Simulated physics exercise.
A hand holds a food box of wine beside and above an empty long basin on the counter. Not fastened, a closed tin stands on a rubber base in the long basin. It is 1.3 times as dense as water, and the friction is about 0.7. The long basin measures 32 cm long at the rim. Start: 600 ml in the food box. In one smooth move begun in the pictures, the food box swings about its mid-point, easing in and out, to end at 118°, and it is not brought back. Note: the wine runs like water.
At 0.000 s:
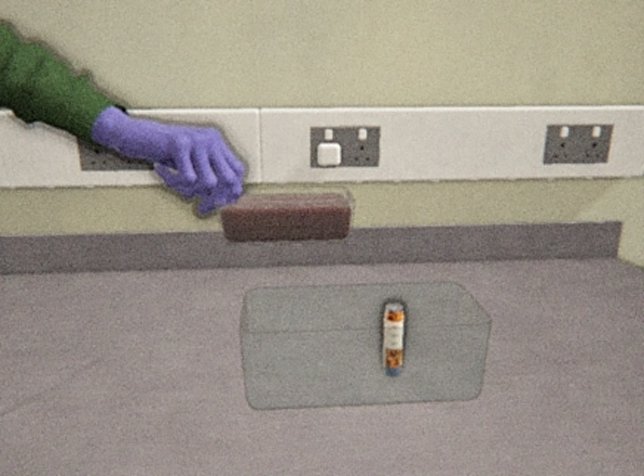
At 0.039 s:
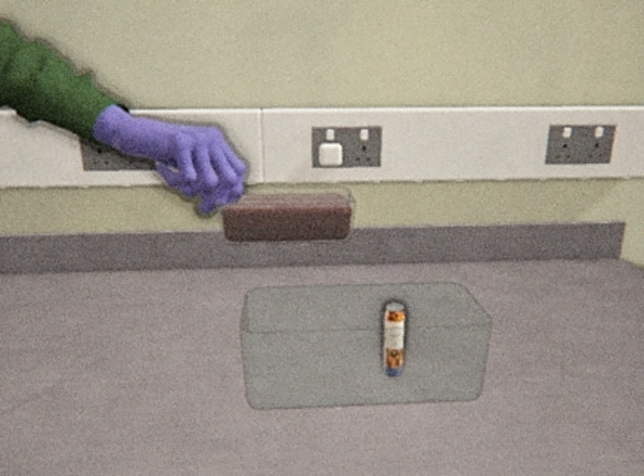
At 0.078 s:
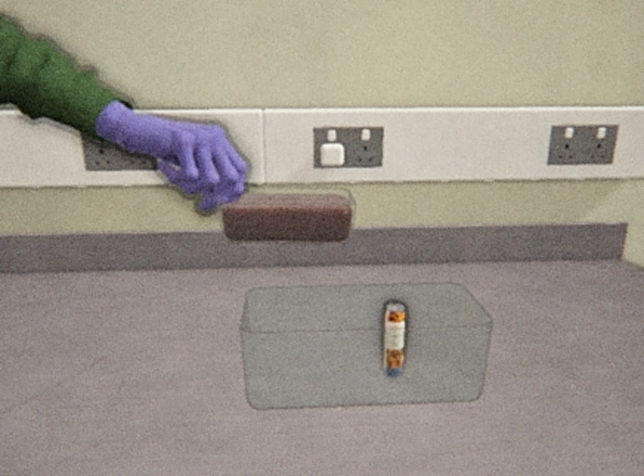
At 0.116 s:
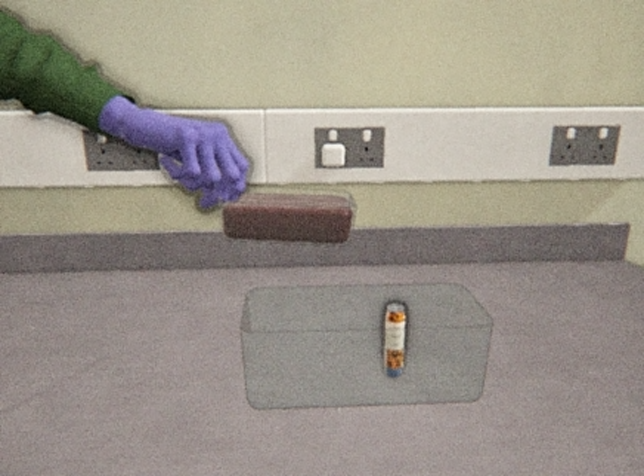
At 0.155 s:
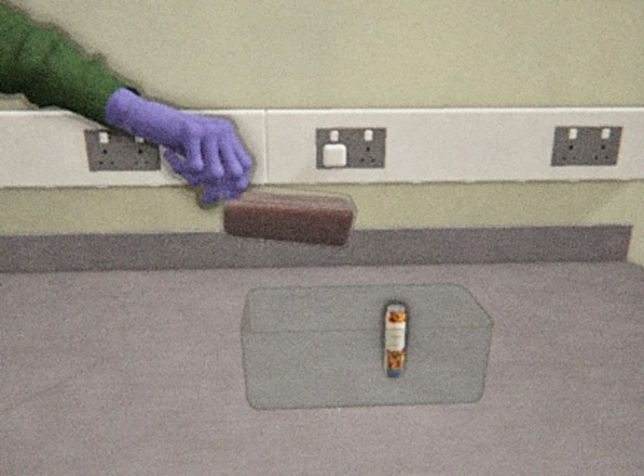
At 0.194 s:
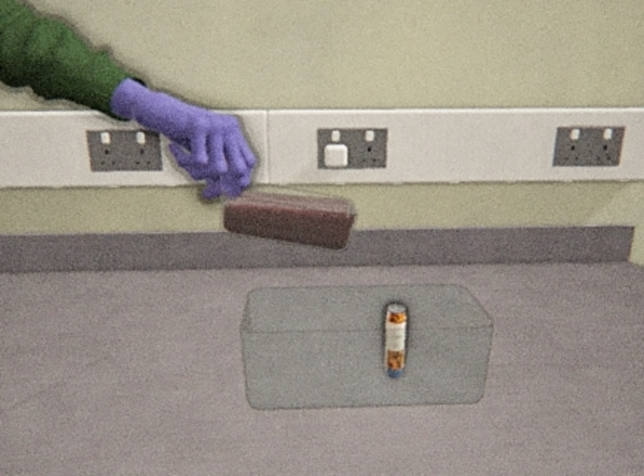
The video shows a purple-gloved hand beside a food box of dark wine above a long clear basin containing a small upright container on a counter. The box, level at first, gradually tilts slightly, its right end lowering.
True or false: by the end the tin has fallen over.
False.
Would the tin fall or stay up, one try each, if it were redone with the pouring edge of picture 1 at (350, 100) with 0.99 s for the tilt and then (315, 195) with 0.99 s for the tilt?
Trial 1 - tin stays standing; trial 2 - tin stays standing.
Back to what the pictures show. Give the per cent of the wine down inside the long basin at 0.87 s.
Some 92 per cent.
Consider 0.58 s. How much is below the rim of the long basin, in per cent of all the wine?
Near 36 in a hundred.
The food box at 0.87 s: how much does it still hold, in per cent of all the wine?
What remains is about 1 percent of it all.
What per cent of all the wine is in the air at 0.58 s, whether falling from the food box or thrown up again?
Some 48 % is the figure.
By 0.58 s the tilt is 75° and 14 per cent is still to pour; the tin stands where it began.
By 0.87 s the tilt is 114° and 1 per cent is still to pour; the tin stands where it began.
By 1.17 s the tilt is 118° and 0 per cent is still to pour; the tin stands where it began.
By 1.49 s the tilt is 118° and 0 per cent is still to pour; the tin stands where it began.
At rest the tin stands where it began.
